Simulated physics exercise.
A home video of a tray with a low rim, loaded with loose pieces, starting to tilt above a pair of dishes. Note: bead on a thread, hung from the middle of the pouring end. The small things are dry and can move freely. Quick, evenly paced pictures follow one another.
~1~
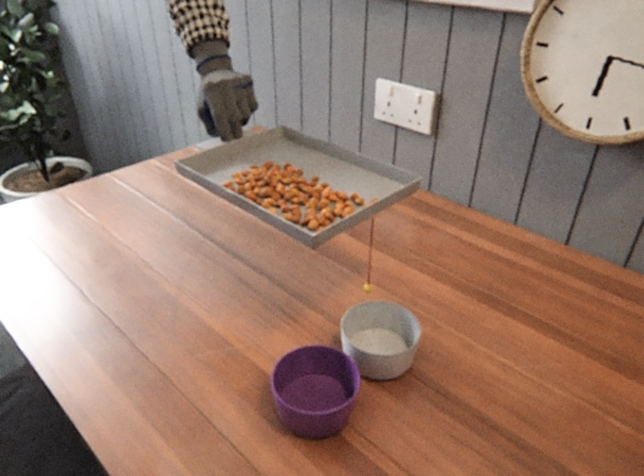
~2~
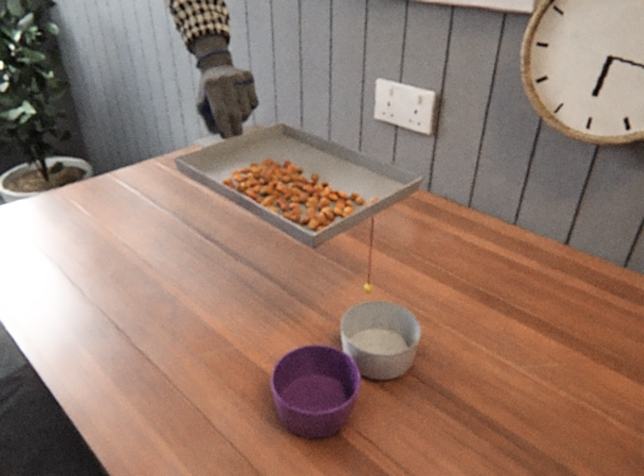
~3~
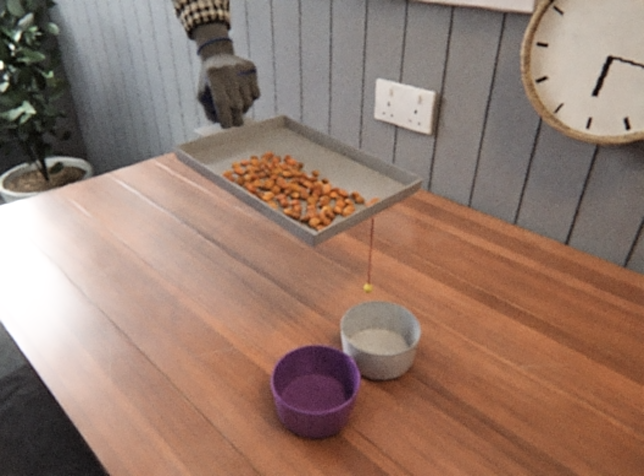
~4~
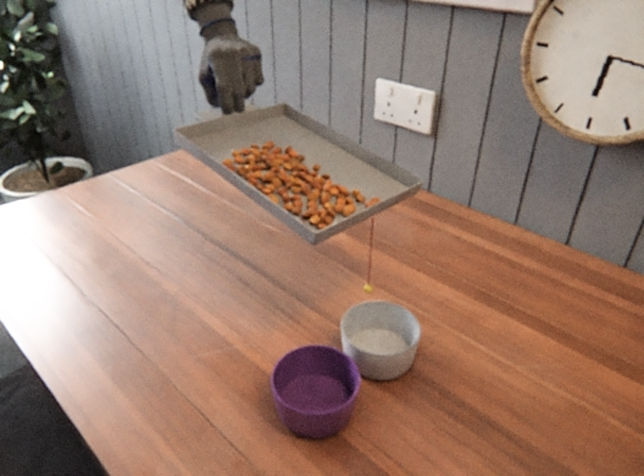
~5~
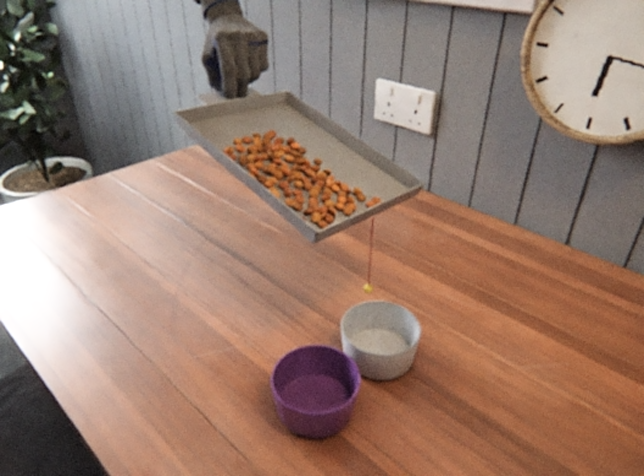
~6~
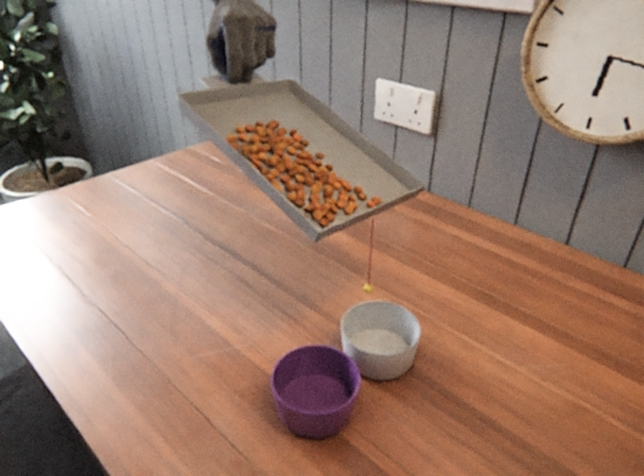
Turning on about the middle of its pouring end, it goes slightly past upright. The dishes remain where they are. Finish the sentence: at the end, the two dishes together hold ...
... less than half of the load.
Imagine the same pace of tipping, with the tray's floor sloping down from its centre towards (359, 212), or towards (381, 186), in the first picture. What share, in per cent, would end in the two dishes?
The first gives 70 %, the second 0 %.
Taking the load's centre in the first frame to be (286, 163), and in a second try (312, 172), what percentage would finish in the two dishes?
Estimate: 10 % first, 10 % second.
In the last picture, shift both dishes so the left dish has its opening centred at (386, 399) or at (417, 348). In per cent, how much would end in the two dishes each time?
Roughly 0 per cent, then roughly 20 per cent.
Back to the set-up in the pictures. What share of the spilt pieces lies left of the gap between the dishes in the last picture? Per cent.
0 per cent or thereabouts.
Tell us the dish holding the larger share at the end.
Observation: The greater share ends in the dish at the right.
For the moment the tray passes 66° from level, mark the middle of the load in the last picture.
Roughly at (378, 198).
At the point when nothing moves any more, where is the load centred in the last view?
Centre at rest, last view: Approx. (416, 325).
Soon after the last picture, tray tipped steeply; nearly all on the tray; a stray few in the air.
A little later, tray tipped past a quarter turn; about a third on the tray; a small part in the right dish; about a quarter outside both; about a quarter in the air.
Later still, tray tipped past a quarter turn; about a third in the right dish; about two thirds outside both.
At rest, tray tipped past a quarter turn; none in the left dish; about a third in the right dish; about two thirds outside both.
